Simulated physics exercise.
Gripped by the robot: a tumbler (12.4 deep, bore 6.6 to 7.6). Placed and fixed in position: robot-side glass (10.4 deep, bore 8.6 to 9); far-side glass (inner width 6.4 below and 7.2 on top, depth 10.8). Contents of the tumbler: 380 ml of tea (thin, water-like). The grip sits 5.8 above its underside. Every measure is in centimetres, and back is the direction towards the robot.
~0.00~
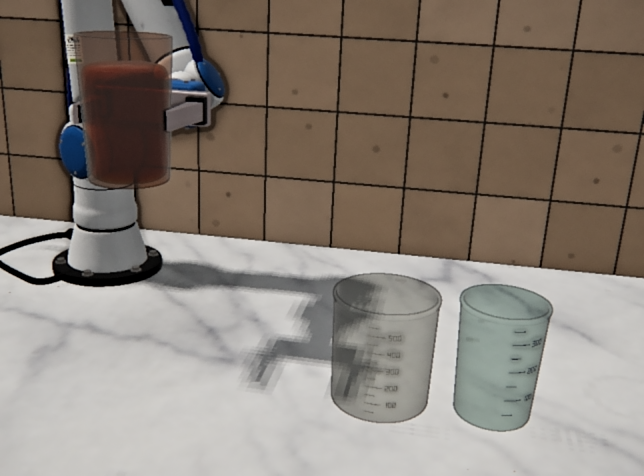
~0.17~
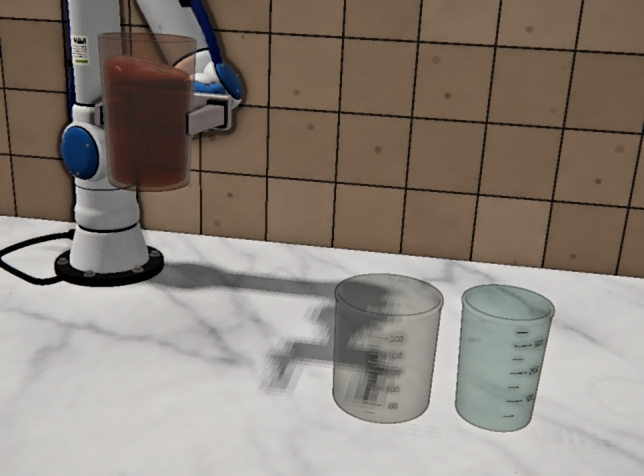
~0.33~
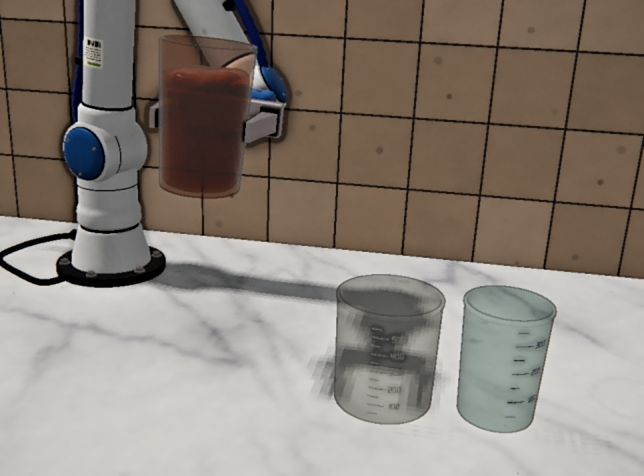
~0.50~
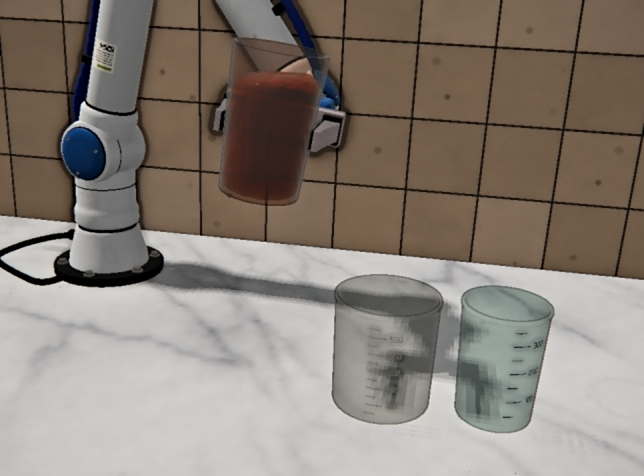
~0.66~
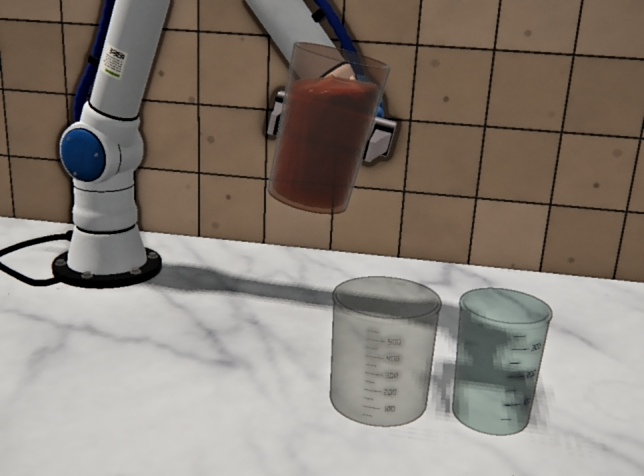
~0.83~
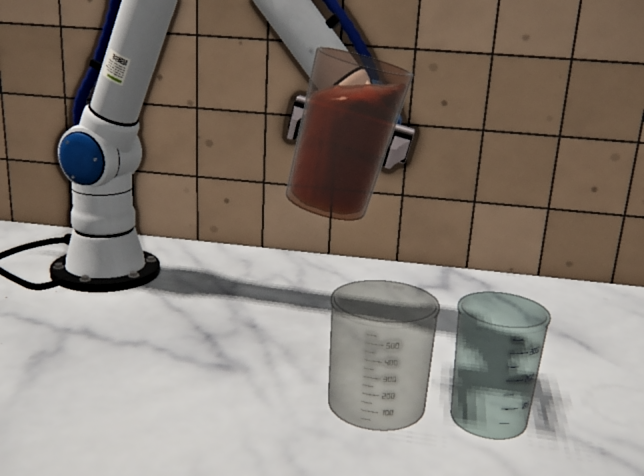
At the start, a robot arm grips a clear tumbler of reddish-brown tea upright at the left, above a marble counter where two empty glasses stand. The arm carries the tumbler steadily to the right, gradually tilting it, and ends with it leaning rightward, the tea still inside.
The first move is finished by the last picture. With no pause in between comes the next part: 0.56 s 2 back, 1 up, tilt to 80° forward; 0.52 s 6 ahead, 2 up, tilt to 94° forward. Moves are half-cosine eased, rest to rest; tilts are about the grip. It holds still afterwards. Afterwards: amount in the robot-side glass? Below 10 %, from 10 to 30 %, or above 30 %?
Below 10 %.
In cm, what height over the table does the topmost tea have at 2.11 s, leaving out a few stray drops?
25 cm.
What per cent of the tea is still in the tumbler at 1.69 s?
Remaining share: Close to 50 per cent.
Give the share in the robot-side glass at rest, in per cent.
0 per cent or so.
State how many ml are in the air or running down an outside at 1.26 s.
30 ml.
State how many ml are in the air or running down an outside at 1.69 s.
Outside the vessels: Near 40 ml.
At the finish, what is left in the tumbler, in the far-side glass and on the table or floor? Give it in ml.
In order: Approx. 0, 200 and 190 ml.
After 1.26 s, tilted 72° forward, liquid up to 28 above the table; 355 ml in the tumbler, 30 ml in the air or running down outside.
After 1.69 s, tilted 89° forward, liquid up to 39 above the table; 190 ml in the tumbler, 130 ml in the far-side glass, 25 ml on the table or floor, 40 ml in the air or running down outside.
After 2.11 s, tilted 94° forward, liquid up to 26 above the table; 160 ml in the far-side glass, 140 ml on the table or floor, 30 ml in the tumbler, 55 ml in the air or running down outside.
After 2.91 s, tilted 94° forward, liquid up to 25 above the table; 195 ml in the far-side glass, 185 ml on the table or floor.
At rest, 195 ml in the far-side glass, 185 ml on the table or floor. That is 0 % in the robot-side glass.
